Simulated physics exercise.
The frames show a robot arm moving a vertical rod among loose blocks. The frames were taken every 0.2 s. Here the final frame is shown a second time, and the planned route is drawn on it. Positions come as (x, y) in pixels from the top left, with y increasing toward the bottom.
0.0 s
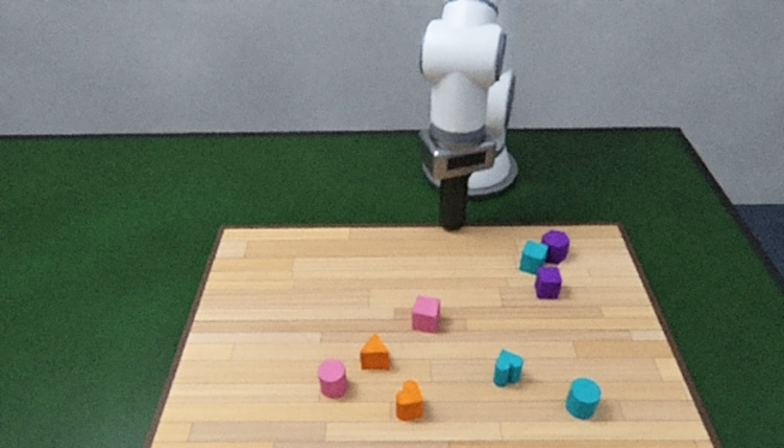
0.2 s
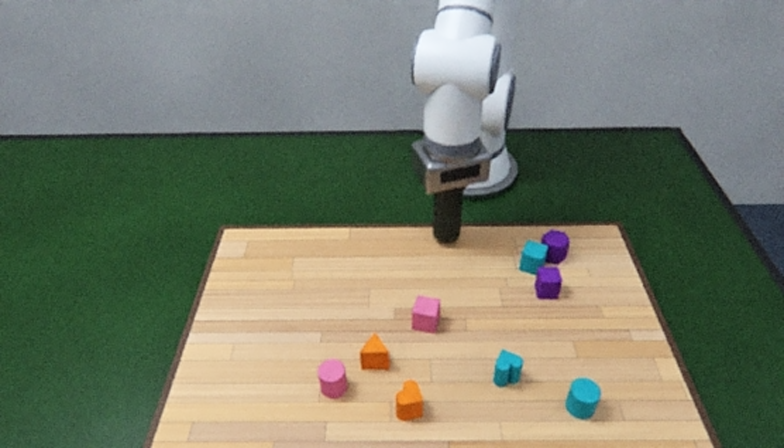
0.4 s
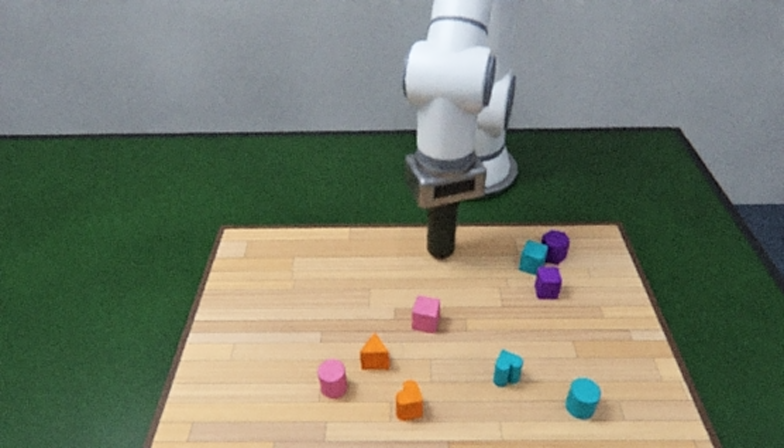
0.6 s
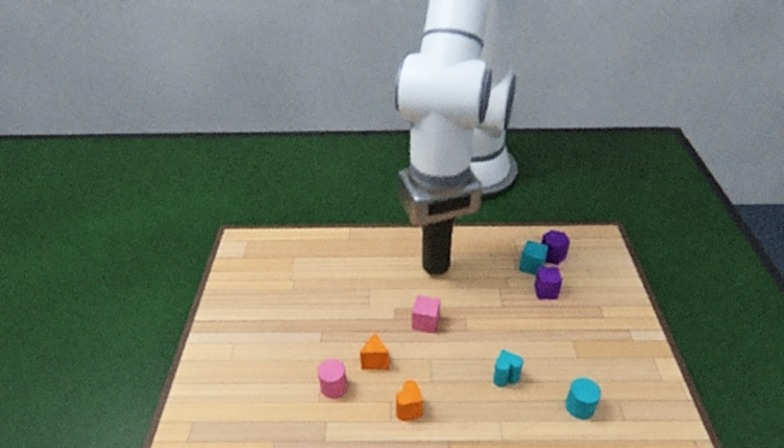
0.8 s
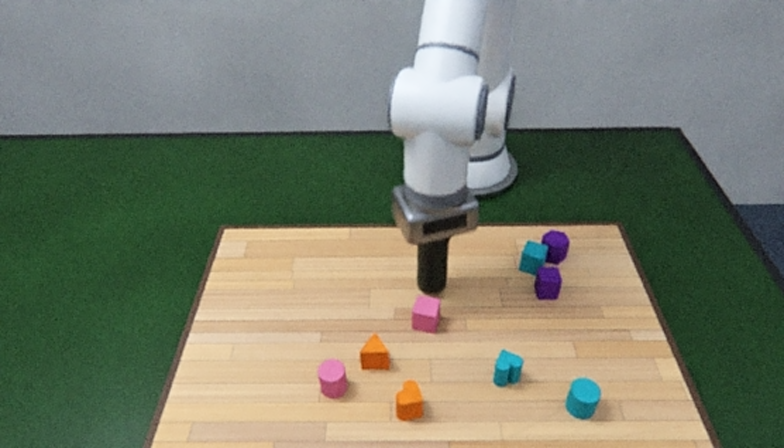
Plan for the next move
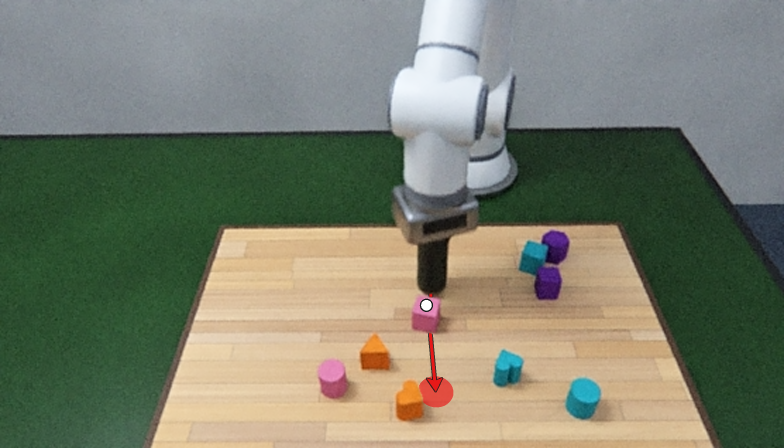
A robot arm moves its dark rod down the wooden board toward the still pink block.
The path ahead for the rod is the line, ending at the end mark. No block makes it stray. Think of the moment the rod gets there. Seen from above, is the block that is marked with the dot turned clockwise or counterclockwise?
It goes clockwise.
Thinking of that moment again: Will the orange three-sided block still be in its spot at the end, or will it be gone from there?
The orange three-sided block does not move.
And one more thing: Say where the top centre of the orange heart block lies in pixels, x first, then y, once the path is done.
The top centre is at (399, 417).
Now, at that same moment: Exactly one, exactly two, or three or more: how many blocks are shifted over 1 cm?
Once the path ends, two blocks will have shifted.
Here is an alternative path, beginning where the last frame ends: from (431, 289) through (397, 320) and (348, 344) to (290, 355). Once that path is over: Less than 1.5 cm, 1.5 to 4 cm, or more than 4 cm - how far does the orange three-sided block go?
Final distance: Less than 1.5 cm.
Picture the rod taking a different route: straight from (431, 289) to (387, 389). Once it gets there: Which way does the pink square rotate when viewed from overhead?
From above, the turn goes anticlockwise.
The drawn path runs from (431, 289) by way of (430, 319) and (432, 353) to (436, 391); the dot is on the pink square.
The first path, step by step. One third of the way, rod at (430, 314); pink square at (425, 324).
Two thirds of the way, rod at (432, 348); pink square at (424, 360), turned 15° clockwise.
At the end, rod at (436, 386); orange three-sided block not moved; orange heart block at (399, 417); pink square at (420, 400), turned 35° clockwise.
